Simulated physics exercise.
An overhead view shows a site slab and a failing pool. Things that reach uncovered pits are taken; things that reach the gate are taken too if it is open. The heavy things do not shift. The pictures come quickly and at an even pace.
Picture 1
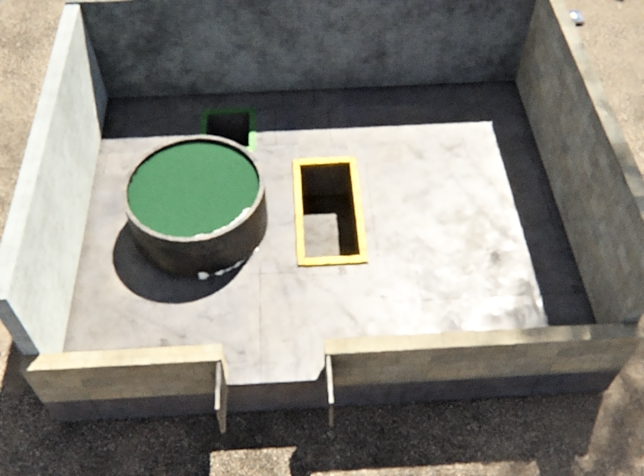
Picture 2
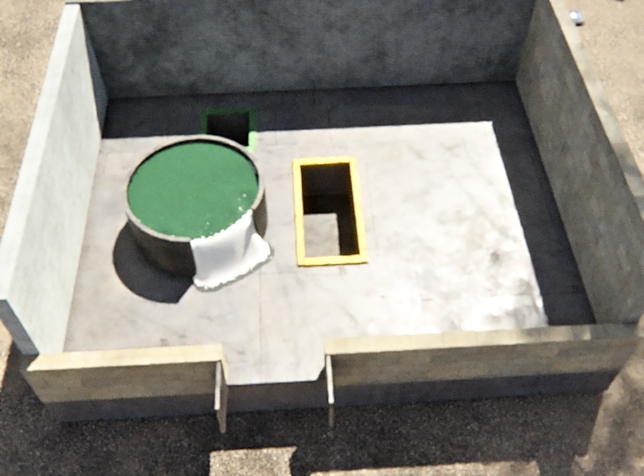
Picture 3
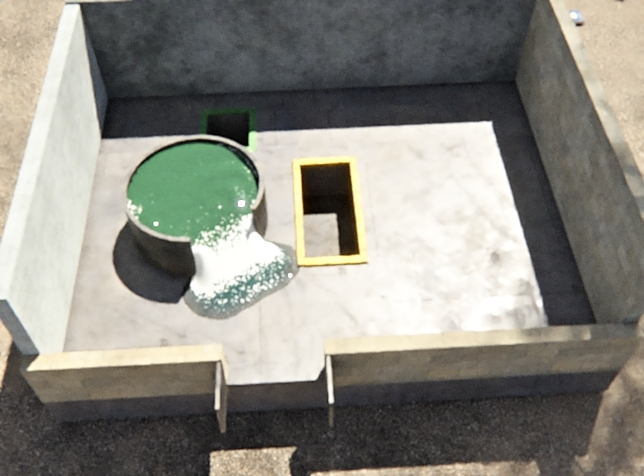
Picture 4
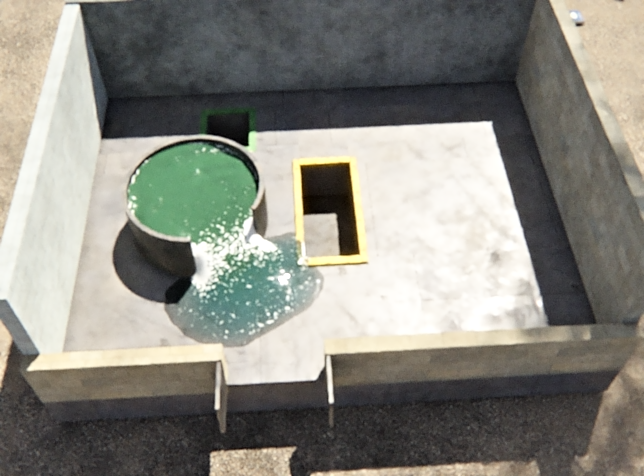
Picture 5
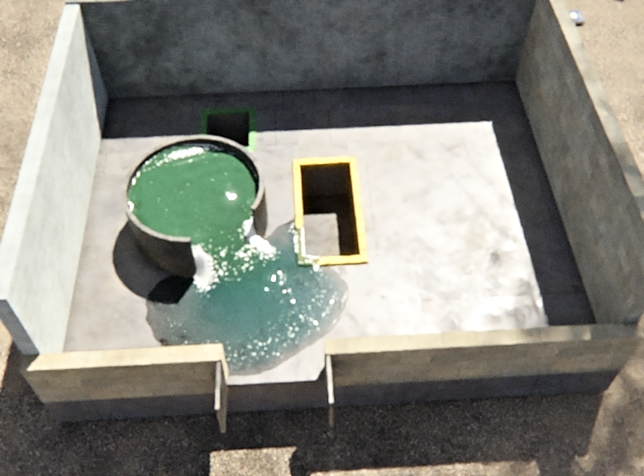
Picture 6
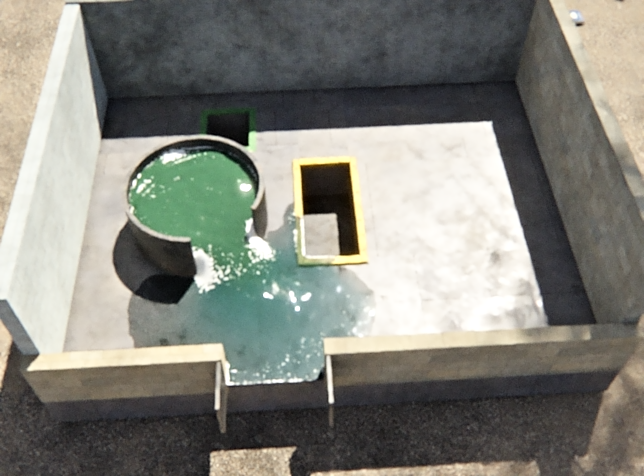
Green water bursts from the round pool's side and spreads across the slab toward the viewer.
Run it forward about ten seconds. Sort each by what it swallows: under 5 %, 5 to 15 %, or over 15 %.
Sorted: Gate over 15 %, green pit under 5 %, yellow pit under 5 %.
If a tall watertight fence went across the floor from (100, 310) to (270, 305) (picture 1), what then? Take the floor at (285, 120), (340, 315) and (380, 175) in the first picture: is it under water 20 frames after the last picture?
Going one after another, I'd say kept clear of the flood, then reached by the flood, then kept clear of the flood.
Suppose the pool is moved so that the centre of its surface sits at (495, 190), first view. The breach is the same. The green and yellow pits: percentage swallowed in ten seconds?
I'd say green gets 6 % and yellow gets 8 %.
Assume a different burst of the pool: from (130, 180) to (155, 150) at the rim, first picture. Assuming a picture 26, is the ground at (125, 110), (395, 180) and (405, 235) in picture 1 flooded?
Going point by point: Waterlogged, left unwetted, left unwetted.
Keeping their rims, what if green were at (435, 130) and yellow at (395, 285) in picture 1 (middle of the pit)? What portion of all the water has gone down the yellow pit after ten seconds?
Yellow: 20 %.
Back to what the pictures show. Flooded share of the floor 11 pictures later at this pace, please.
Estimated share: Around 30 %.
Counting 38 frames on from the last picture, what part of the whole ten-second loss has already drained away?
I'd estimate some 80 per cent.
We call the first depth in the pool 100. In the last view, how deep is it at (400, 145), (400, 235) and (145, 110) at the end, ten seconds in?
Respectively near 6, 2 and 4 per cent.
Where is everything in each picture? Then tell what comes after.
The first frame shows still water in the pool at (194, 189).
In the second frame, water pours out at (230, 254) and has run to (269, 251).
In the third frame, the front is at (295, 265), out from the gap at (230, 255).
In the fourth frame, the front is at (316, 289), out from the gap at (230, 256).
In the fifth frame, the front is at (337, 314), out from the gap at (230, 256).
In the sixth frame, the front is at a hidden place, out from the gap at (230, 256).
A moment on, water covers 20 % of the floor; the gate 7 %, the green pit 0 %, the yellow pit 1 %.
Next, water covers 30 % of the floor; the gate 16 %, the green pit 0 %, the yellow pit 1 %.
Then, water covers 40 % of the floor; the gate 25 %, the green pit 0 %, the yellow pit 1 %.
Later, water covers 70 % of the floor; the gate 34 %, the green pit 0 %, the yellow pit 2 %.
In the end, water covers 95 % of the floor; the gate 39 %, the green pit 2 %, the yellow pit 2 %.
